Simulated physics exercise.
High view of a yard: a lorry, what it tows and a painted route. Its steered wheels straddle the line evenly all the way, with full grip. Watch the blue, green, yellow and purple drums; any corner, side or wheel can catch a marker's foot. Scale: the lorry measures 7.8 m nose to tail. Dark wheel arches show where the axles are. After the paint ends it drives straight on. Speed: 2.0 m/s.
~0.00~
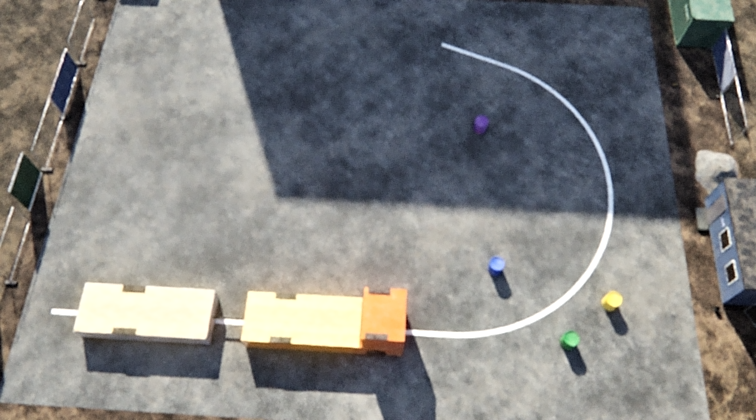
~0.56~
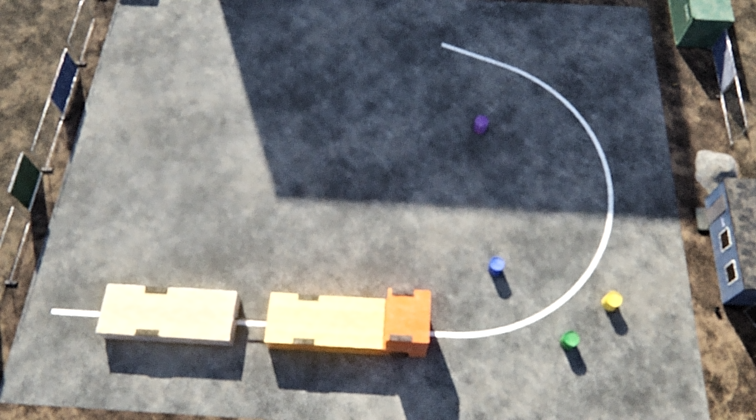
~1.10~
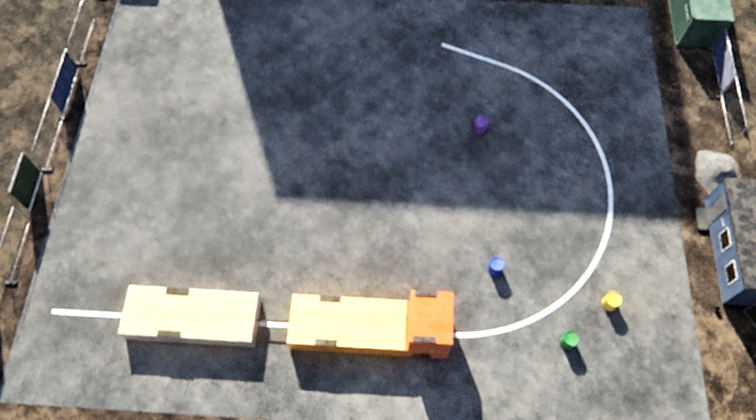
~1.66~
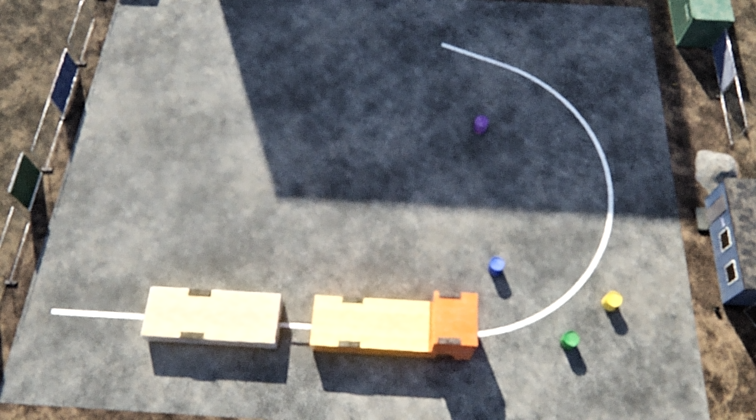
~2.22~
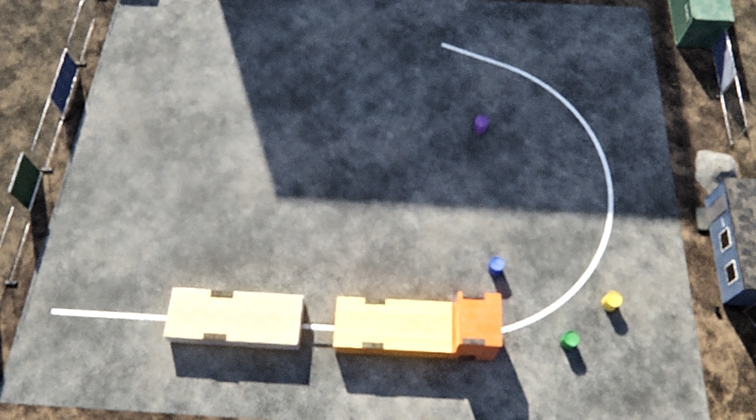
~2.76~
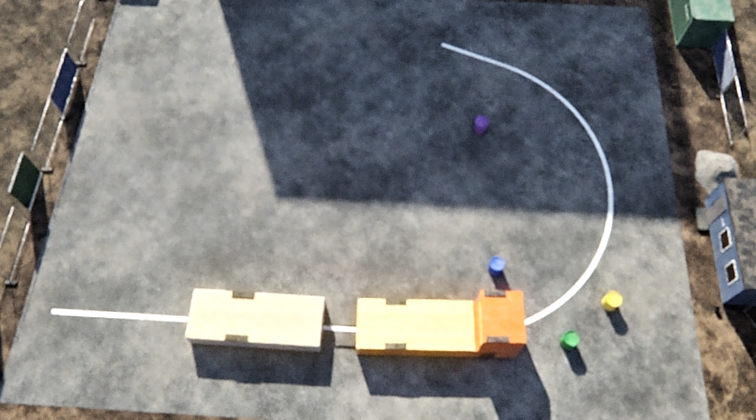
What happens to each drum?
The blue one takes a hit; the green one gets struck; the yellow one gets struck; the purple one escapes.
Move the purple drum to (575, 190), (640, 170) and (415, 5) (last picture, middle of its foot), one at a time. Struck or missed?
First hit, second struck, third missed.
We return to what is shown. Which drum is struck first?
It is green.
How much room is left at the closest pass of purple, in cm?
Purple 20.
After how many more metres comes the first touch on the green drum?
After some 2.5 m.
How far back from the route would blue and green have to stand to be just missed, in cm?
About: Blue 60, green 20.
By 4.0 s, the last axle is at (287, 319) of the last picture, 5 cm off the line; the lorry has hit green.
By 5.3 s, the last axle is at (338, 321) of the last picture, 5 cm off the line; the lorry has hit yellow.
By 8.5 s, the last axle is at (446, 308) of the last picture, 100 cm off the line; the trailer has hit blue.
By 19.4 s, the last axle is at (505, 100) of the last picture, 320 cm off the line; purple has been passed with 20 cm to spare.
By 24.0 s, the last axle is at (387, 25) of the last picture, 90 cm off the line; 3 of 4 struck in all.
